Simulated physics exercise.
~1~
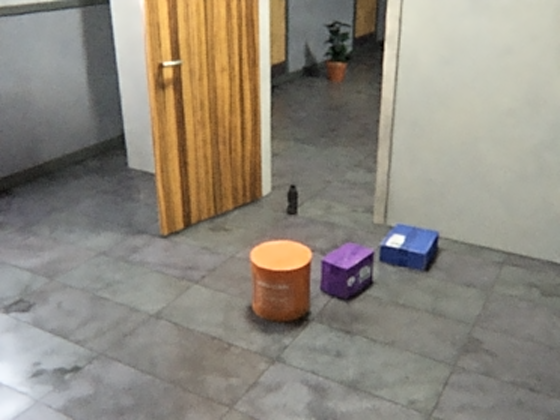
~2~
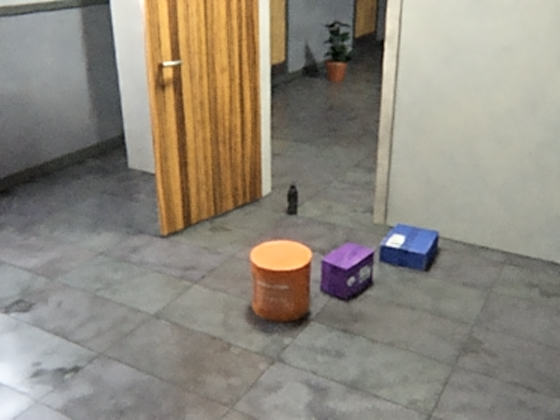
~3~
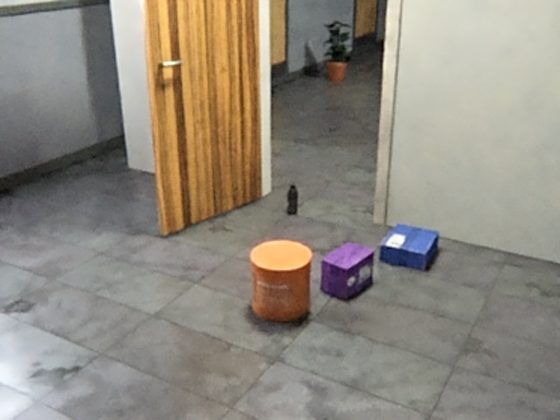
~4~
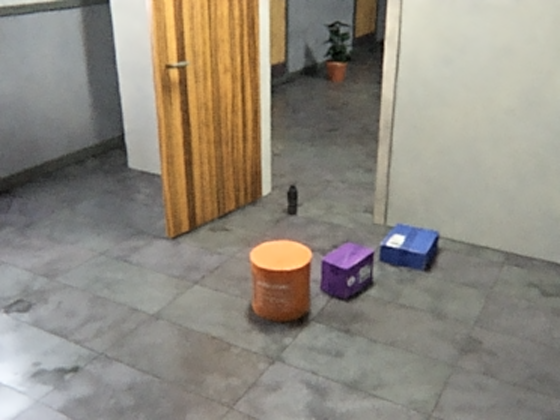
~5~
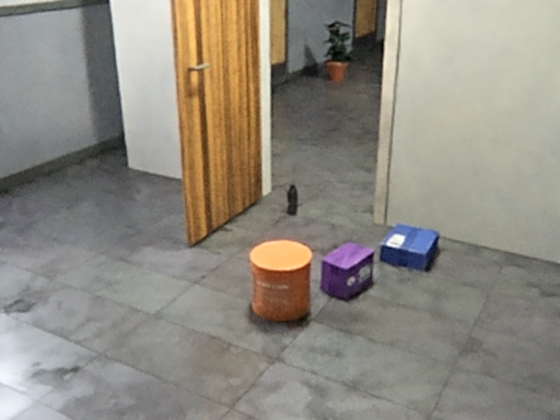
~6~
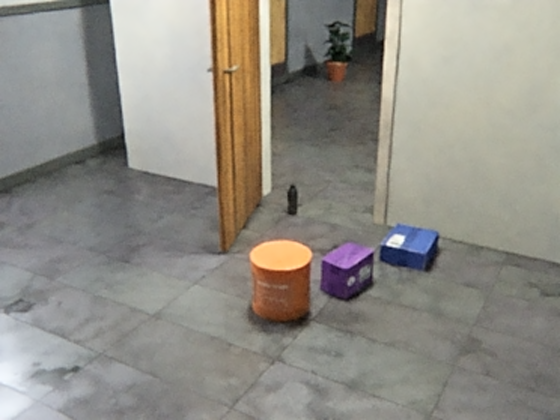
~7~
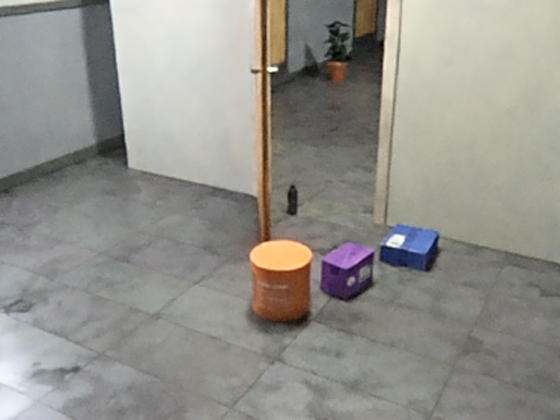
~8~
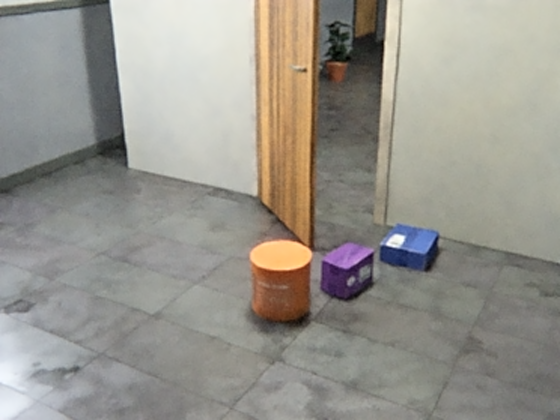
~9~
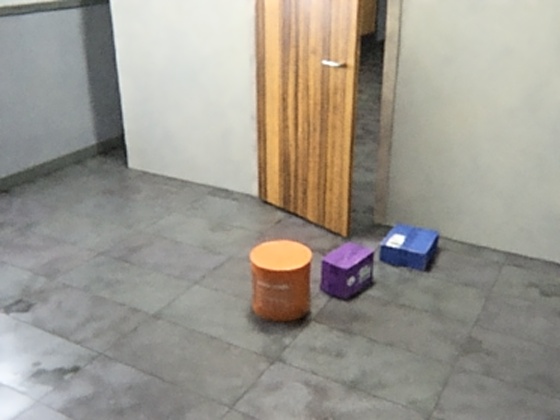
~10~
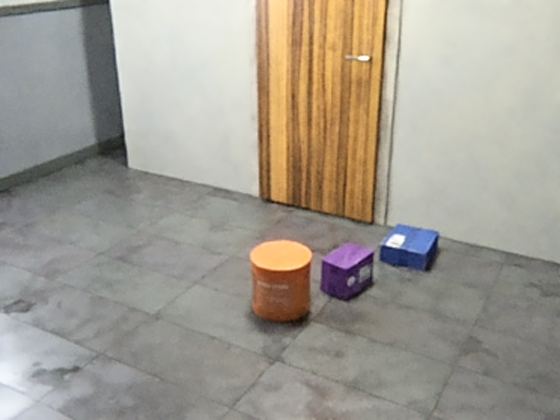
A grey-tiled room with pale walls is seen from slightly above, facing a doorway that opens onto a corridor with a potted plant. A striped wooden door stands wide open to the left of the gap, and a small black bottle stands upright on the floor near the opening. In front, an orange pail, a purple parcel and a blue parcel sit in a row running to the right. After a still moment, the door swings forward and round to the right, passing behind the pail and hiding the bottle. It ends across the doorway, covering the corridor, with the pail and parcels unmoved.
